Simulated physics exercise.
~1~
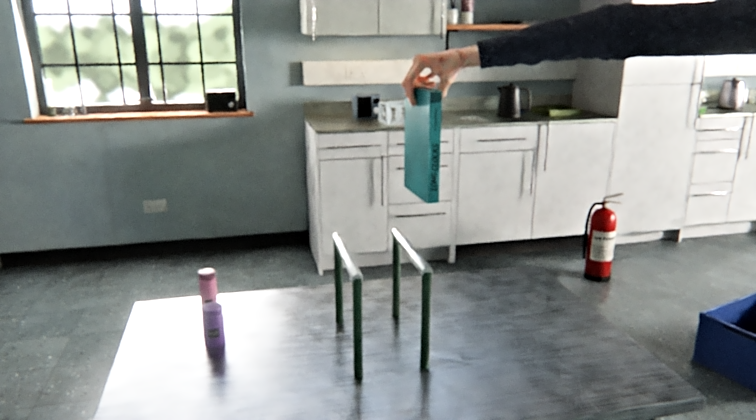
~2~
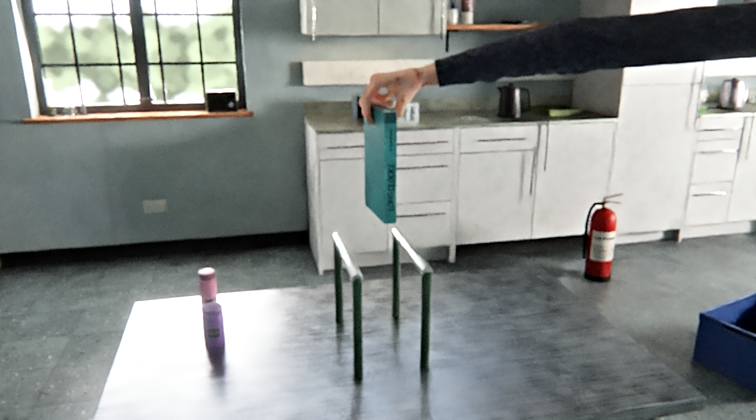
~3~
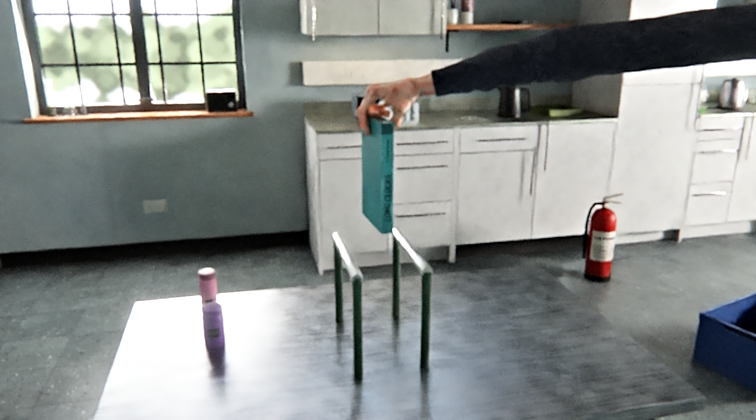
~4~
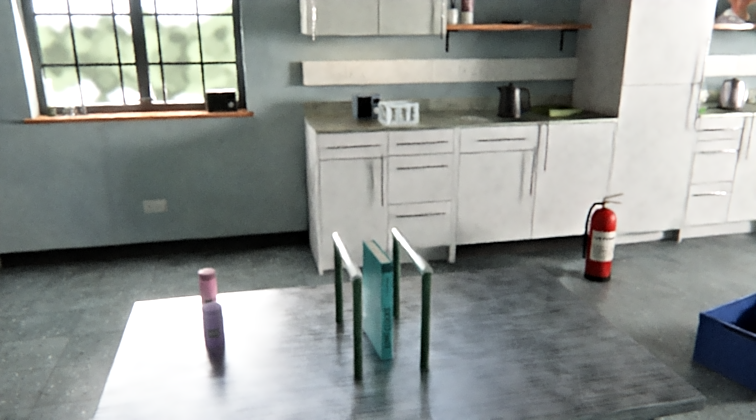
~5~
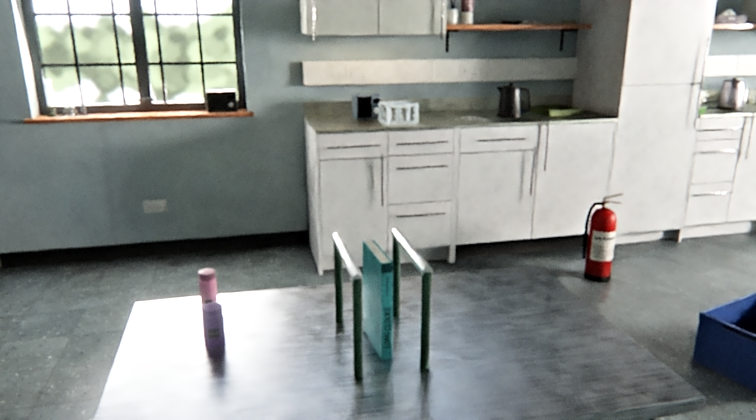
A turquoise book, lowered by a hand, drops between two rails and stands on the table.
